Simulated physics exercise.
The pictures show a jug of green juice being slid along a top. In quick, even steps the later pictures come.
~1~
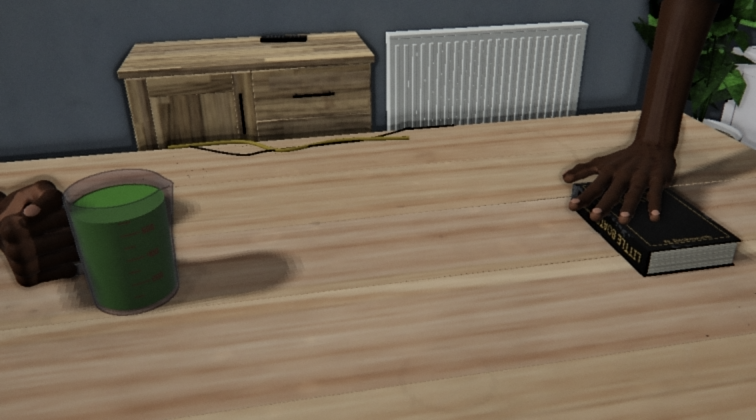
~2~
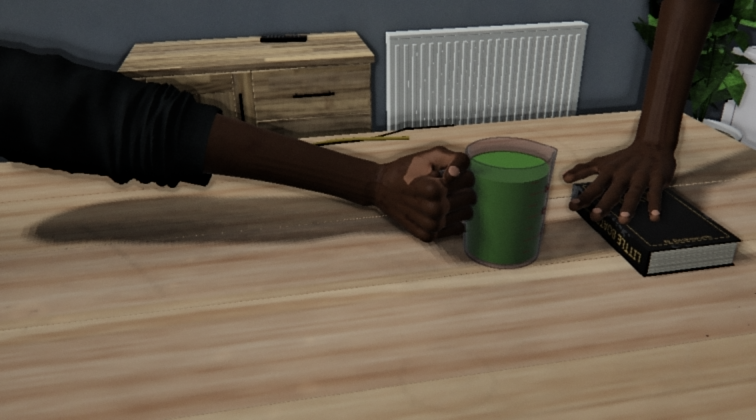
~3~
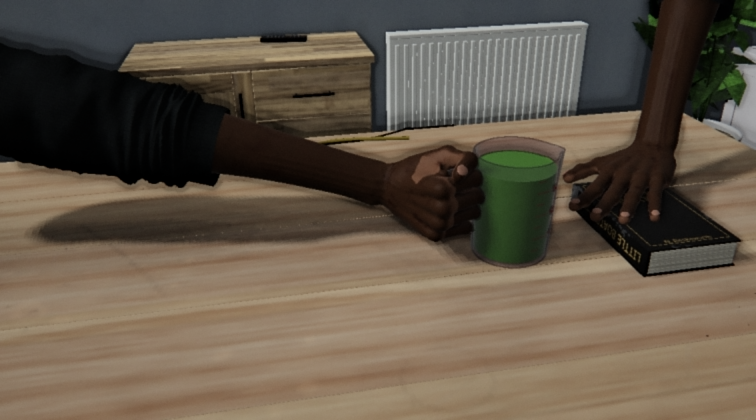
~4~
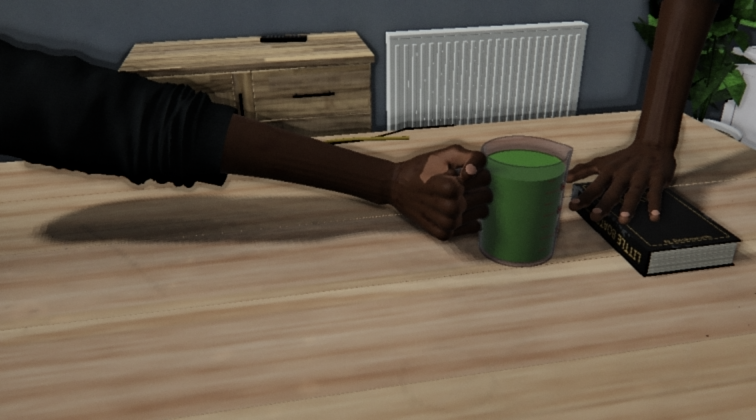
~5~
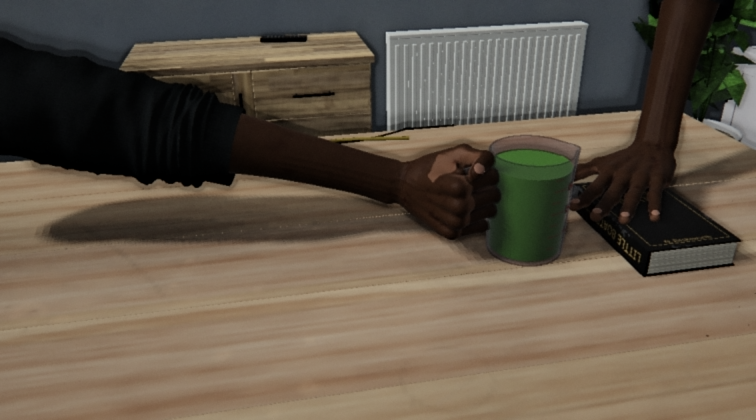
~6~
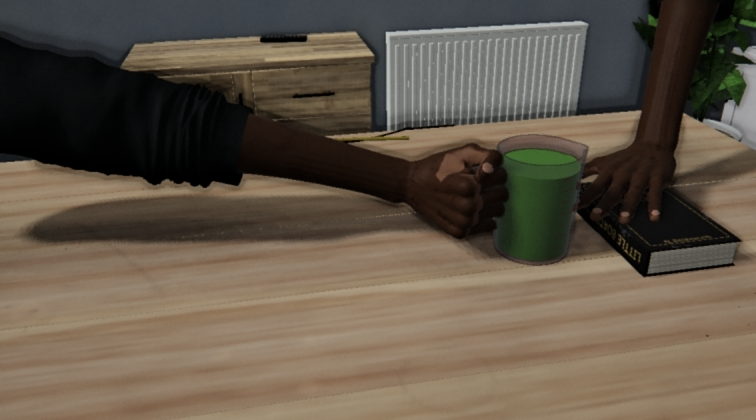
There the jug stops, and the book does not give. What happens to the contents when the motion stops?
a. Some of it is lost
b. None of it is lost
Answer: B.
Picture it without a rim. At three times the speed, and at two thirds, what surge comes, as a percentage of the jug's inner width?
The first case gives 30 per cent of the width, the second 5 per cent.
Next, the jug meets the book.
After that, the green juice surges up the wall; the wave climbs under half way to the rim.
Finally, the jug stands at the book; its rim is dry.
